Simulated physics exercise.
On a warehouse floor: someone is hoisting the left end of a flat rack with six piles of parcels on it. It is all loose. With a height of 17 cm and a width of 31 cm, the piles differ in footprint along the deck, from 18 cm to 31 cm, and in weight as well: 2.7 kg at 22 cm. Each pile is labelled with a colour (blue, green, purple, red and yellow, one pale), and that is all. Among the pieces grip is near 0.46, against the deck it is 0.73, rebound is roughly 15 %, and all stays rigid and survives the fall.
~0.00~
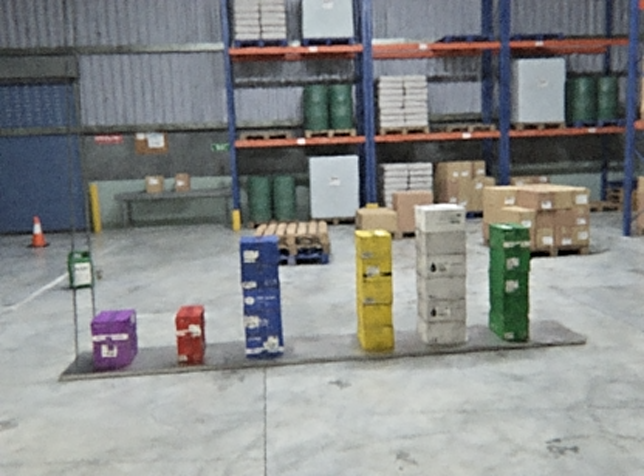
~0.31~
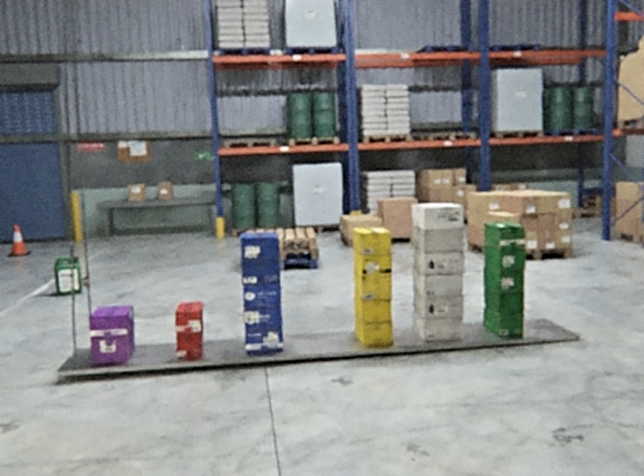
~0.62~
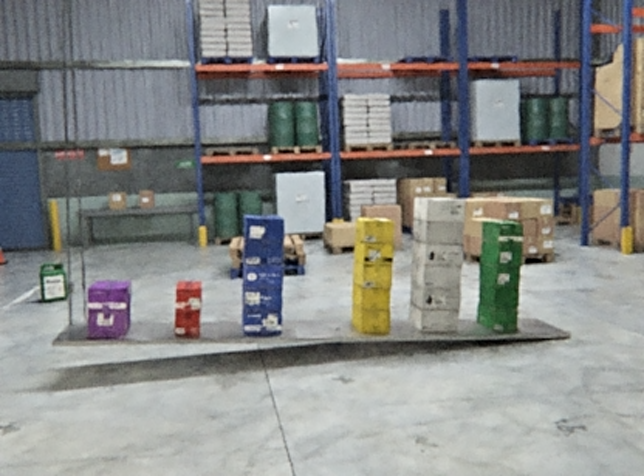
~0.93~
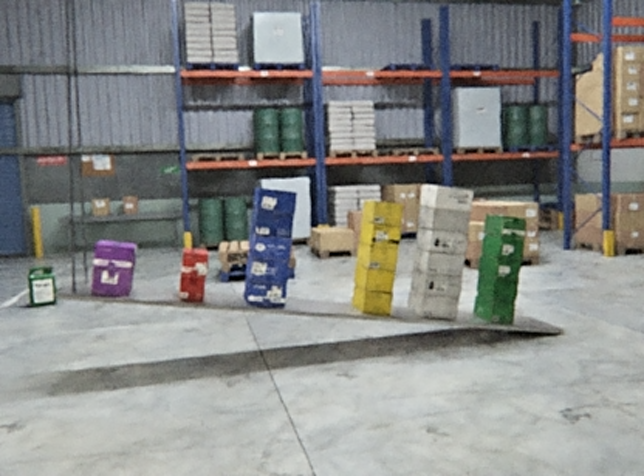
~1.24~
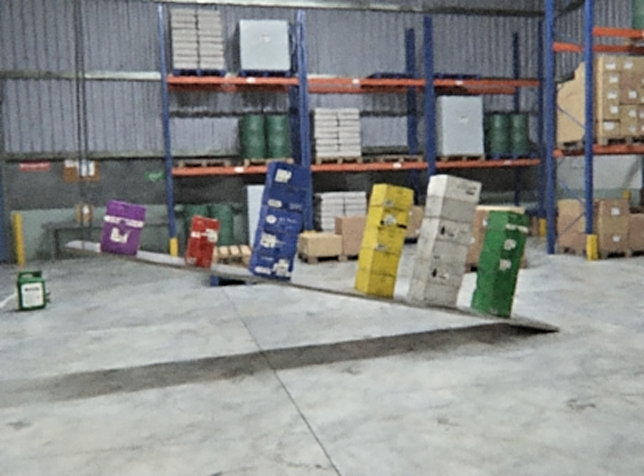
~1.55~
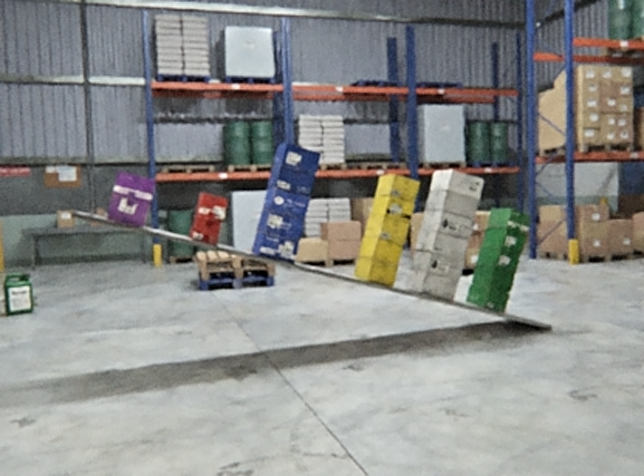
In a warehouse with tall blue-and-orange racking behind, a flat deck is seen from its long side across a pale concrete floor. Along it, left to right, stand a small purple pile, a small red one, then taller blue, yellow, whitish and green piles. The deck's left end rises steadily into a clear slope, the piles lean rightward with slight shifts, and the camera moves gradually around.
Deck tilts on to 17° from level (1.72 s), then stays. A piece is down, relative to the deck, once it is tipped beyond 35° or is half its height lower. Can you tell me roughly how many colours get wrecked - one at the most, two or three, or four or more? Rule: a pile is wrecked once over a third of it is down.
Lost: Two, maybe three.
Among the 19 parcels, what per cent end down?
About 80% of them.
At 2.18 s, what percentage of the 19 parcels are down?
40 percent by then.
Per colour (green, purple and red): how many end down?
Ending so: Green 5, purple 0, red 0.
By 1.86 s, slope 17°; none of the 19 other parcels down, 15 disturbed; top green parcel tilted 17°; top yellow parcel tilted 11°.
By 2.18 s, slope 17°; 8 of the 19 other parcels down; top green parcel on its side; top yellow parcel tilted 23°, 6 cm lower.
By 2.54 s, slope 17°; 15 of the 19 other parcels down; top green parcel on its side; top blue parcel tilted 45°, 14 cm lower.
By 2.96 s, slope 17°; 15 of the 19 other parcels down; top blue parcel on its side; top green parcel on its side.
When it is over (4.1 s), slope 17°; 15 of the 19 other parcels down; top blue parcel upside down; top green parcel on its side. Wrecked, blue, green and yellow. In pixels of the last frame, middles, top blue parcel near (418, 244), top green parcel near (585, 306).
